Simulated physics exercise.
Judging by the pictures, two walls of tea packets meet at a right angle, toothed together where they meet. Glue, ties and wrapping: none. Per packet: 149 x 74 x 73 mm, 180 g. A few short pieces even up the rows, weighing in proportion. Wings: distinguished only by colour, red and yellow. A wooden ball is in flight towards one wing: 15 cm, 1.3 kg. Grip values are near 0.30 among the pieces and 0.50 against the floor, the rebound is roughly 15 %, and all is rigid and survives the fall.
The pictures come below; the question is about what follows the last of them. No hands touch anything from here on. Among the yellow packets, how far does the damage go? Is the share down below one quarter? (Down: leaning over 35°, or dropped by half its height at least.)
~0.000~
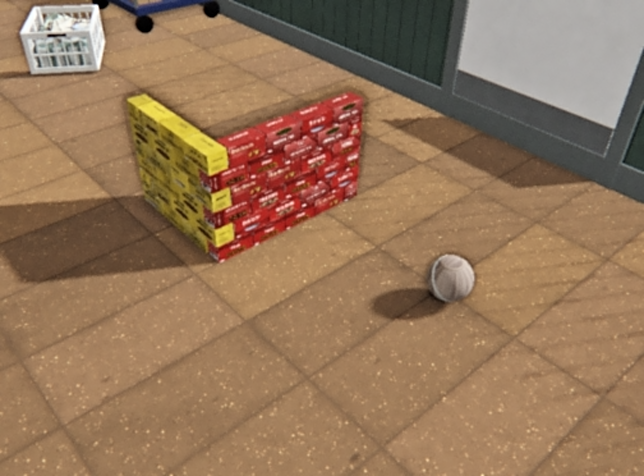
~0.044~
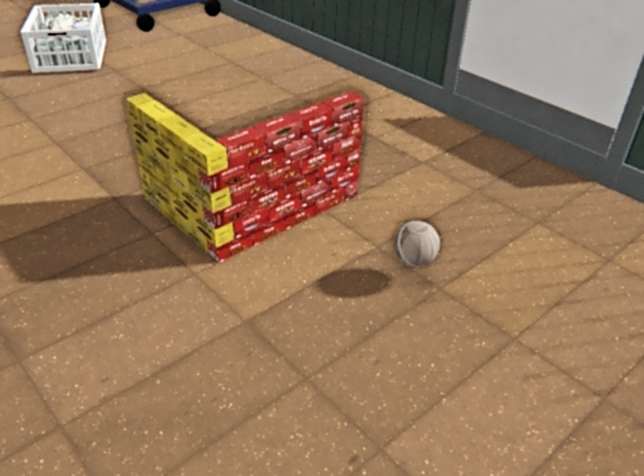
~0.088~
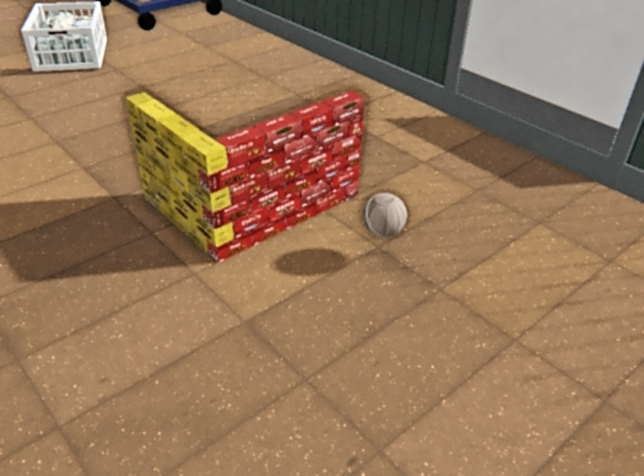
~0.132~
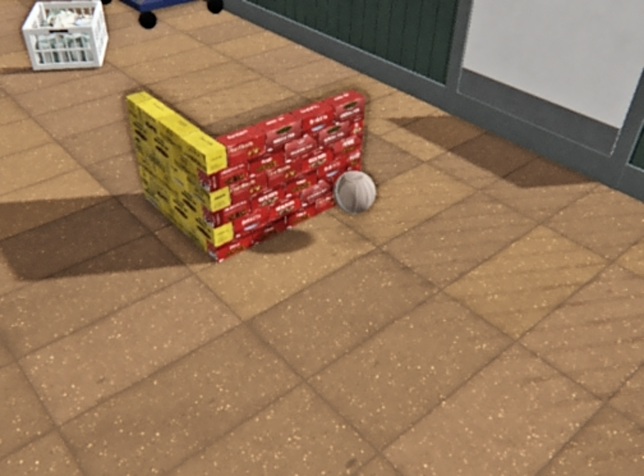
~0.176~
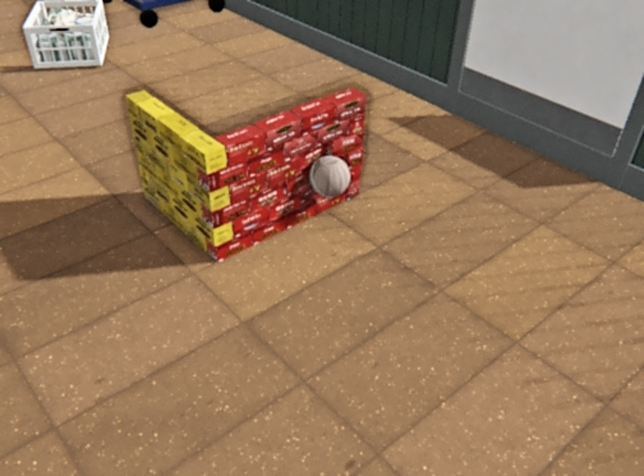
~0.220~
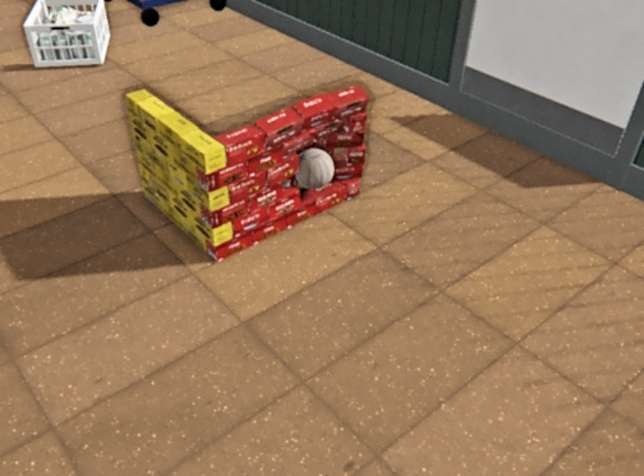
The part that ends down is smaller than a quarter.
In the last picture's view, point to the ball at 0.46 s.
It should be about (254, 156) in pixels.
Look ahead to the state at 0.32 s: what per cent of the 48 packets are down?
10 %.
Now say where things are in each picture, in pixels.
In the first frame (each place is the centre of the face we see best; the camera moves round a little), ball (450, 278) 56 cm from contact, 3.8 m/s; top yellow packet (204, 144); top red packet (284, 137); all as stacked.
In the second frame, ball (416, 244) 41 cm from contact, 3.7 m/s; top yellow packet (204, 143).
In the third frame, ball (384, 215) 25 cm from contact, 3.6 m/s; top yellow packet (203, 143).
In the fourth frame, ball (354, 193) 10 cm from contact, 3.5 m/s; top yellow packet (203, 142).
In the fifth frame, ball (329, 177) after contact, 2.3 m/s; top yellow packet (202, 141); top red packet (285, 135) tilted 4°; steepest lean 6°, the packet at (314, 154); 10 have shifted.
In the sixth frame, ball (314, 169) after contact, 1.9 m/s; top yellow packet (202, 141); top red packet (285, 135) tilted 14°; steepest lean 22°, the packet at (316, 104); 15 have shifted.
By 0.32 s, ball still moving; none of the 21 yellow packets down (6 of 48 in all colours); top yellow packet unmoved; top red packet tilted 5°.
By 0.46 s, ball still moving; none of the 21 yellow packets down (11 of 48 in all colours); top yellow packet unmoved; top red packet moved 16 mm.
When it is over (1.6 s), ball rolling away; none of the 21 yellow packets down (11 of 48 in all colours); top yellow packet unmoved; top red packet moved 16 mm. That is 0 per cent. In pixels of the last frame, middles, top yellow packet near (203, 151), top red packet near (280, 133).
